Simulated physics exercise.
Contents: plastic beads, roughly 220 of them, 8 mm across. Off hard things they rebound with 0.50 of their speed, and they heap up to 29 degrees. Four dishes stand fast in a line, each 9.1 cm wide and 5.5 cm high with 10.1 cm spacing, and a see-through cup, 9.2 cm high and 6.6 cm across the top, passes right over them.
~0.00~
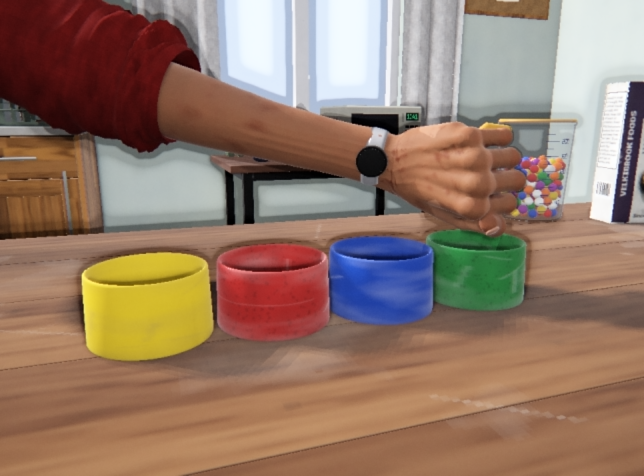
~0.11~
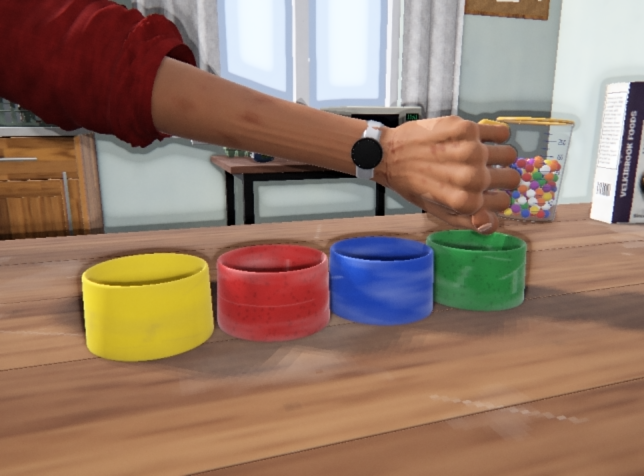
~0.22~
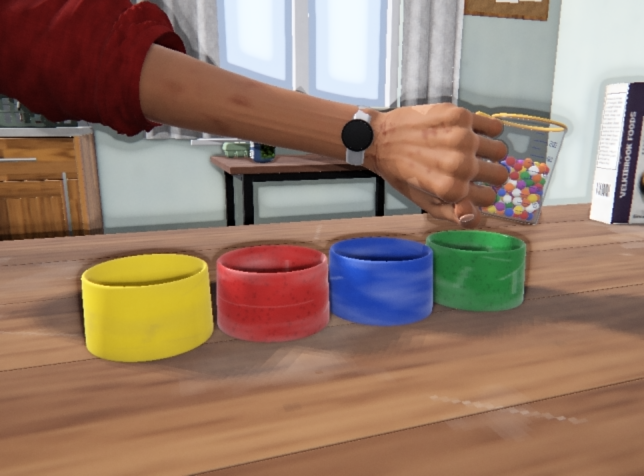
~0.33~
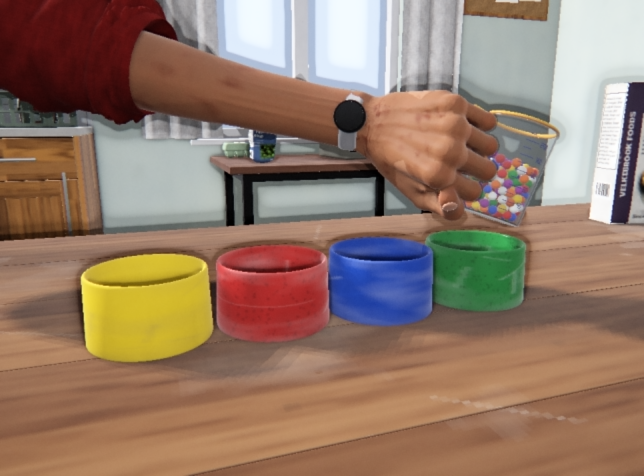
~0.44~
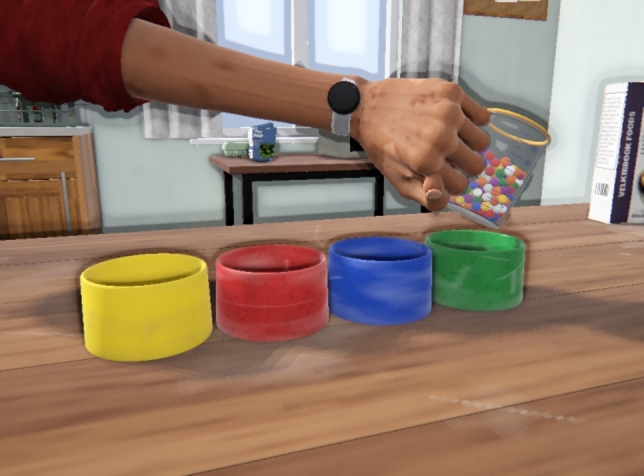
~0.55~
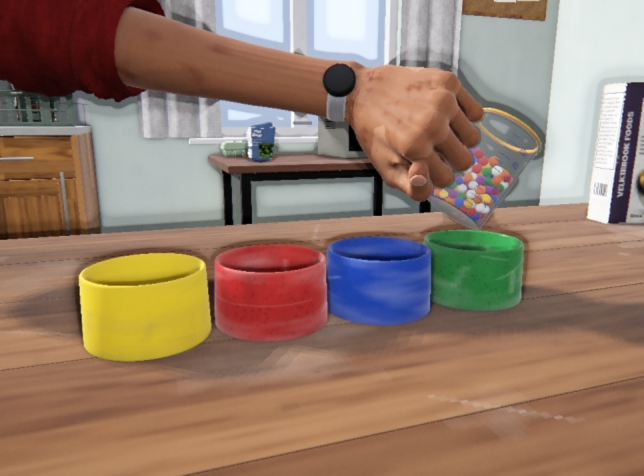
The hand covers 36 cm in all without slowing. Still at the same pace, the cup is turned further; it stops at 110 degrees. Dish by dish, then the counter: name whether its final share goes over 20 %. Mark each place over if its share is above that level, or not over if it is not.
Red: Not over, blue: Over, green: Not over, yellow: Not over, counter: Not over.
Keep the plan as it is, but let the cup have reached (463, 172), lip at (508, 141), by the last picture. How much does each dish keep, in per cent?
Red 80, blue 0, green 0, yellow 0.
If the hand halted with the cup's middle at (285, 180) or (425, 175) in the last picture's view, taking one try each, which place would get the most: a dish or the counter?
Try 1 - blue; try 2 - green.
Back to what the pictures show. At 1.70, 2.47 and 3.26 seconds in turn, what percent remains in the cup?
Approx. 50 / 0 / 0 percent.
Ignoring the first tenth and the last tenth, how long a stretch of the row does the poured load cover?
The stretch is around 6 cm long.
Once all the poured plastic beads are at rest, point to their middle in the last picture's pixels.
Resting centre estimate: Around (380, 288).
After 1.70 s, tilt 110 degrees; cup holds 50 %, blue 40 %, green 5 %.
Then, at 2.47 s, tilt 110 degrees; cup holds 0 %, blue 90 %, green 5 %.
After 3.26 s, tilt 110 degrees; cup holds 0 %, blue 90 %, green 5 %.
In the end, at 3.6 s, red 0 %, blue 90 %, green 5 %, yellow 0 %, counter 5 %.
